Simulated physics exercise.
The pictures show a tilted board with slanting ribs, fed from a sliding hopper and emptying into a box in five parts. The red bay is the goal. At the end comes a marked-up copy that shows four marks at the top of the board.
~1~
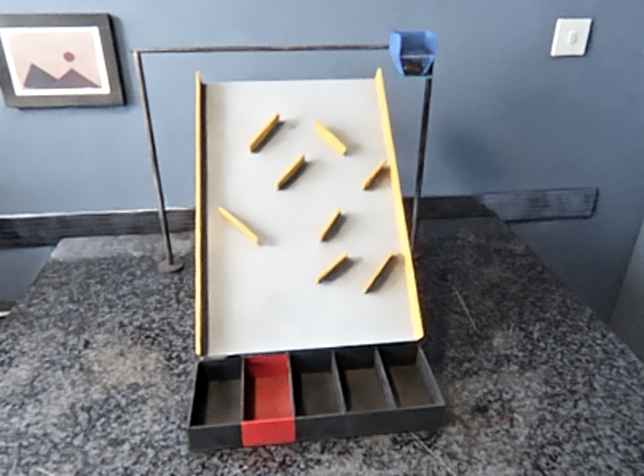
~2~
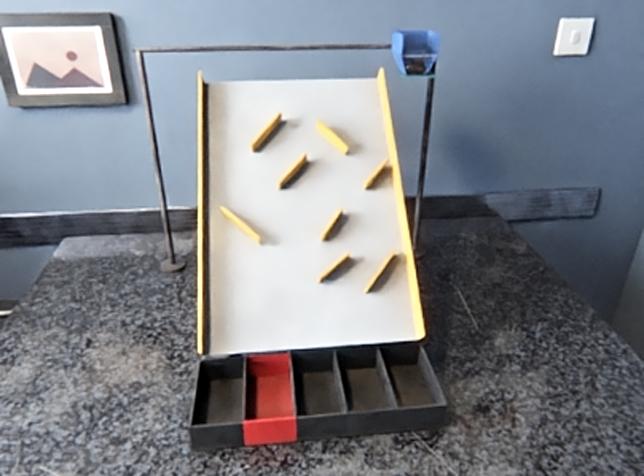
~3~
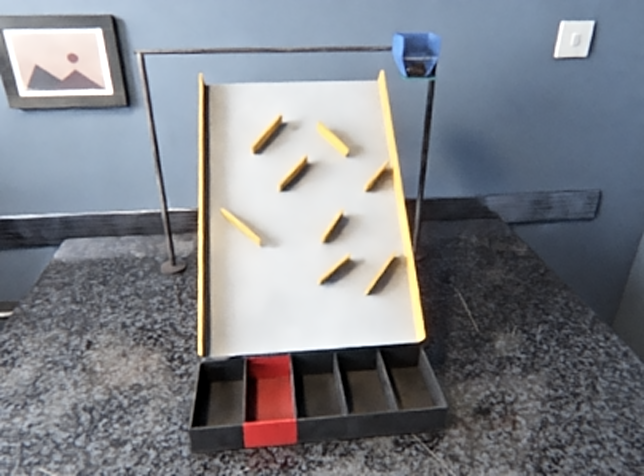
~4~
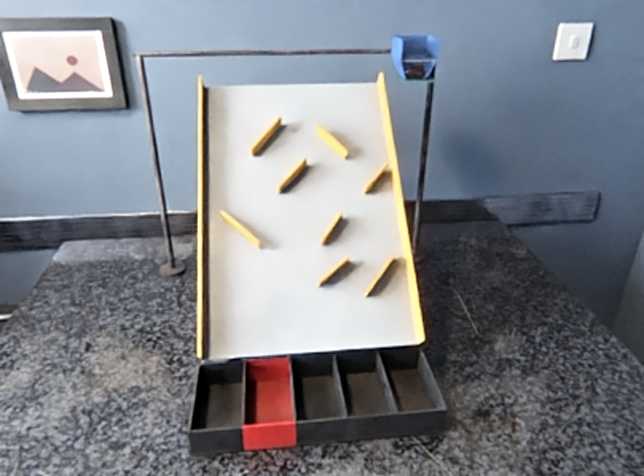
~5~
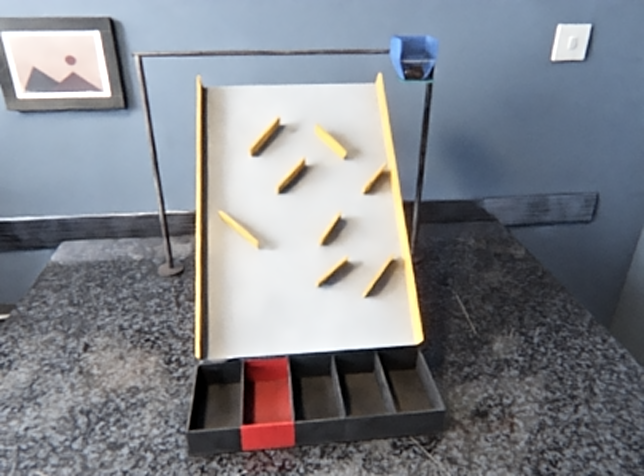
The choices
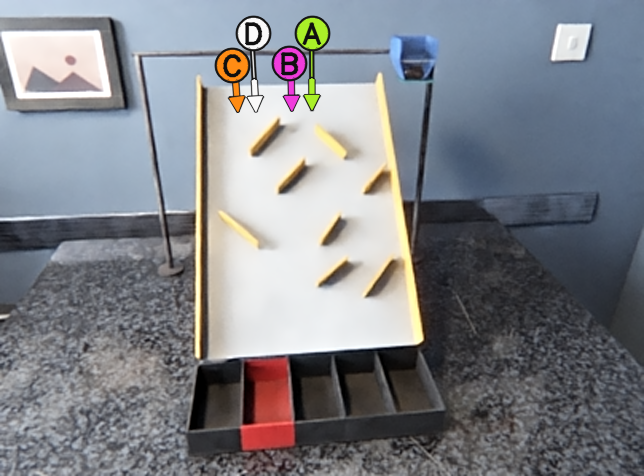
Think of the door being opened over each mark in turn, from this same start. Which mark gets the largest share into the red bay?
Take A.
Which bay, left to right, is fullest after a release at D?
It is the first one.
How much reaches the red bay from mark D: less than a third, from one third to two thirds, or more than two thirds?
It is less than a third.
On the marked copy, mark A meets the board at (312, 104); mark B meets the board at (291, 105); mark C meets the board at (237, 106); mark D meets the board at (255, 106).
If A is chosen, about a third in the red bay, about half in other bays, a small part outside the box.
If B is chosen, about a quarter in the red bay, about two thirds in other bays, a small part outside the box.
If C is chosen, a small part in the red bay, most in other bays, a small part outside the box.
If D is chosen, a small part in the red bay, most in other bays, a small part outside the box.
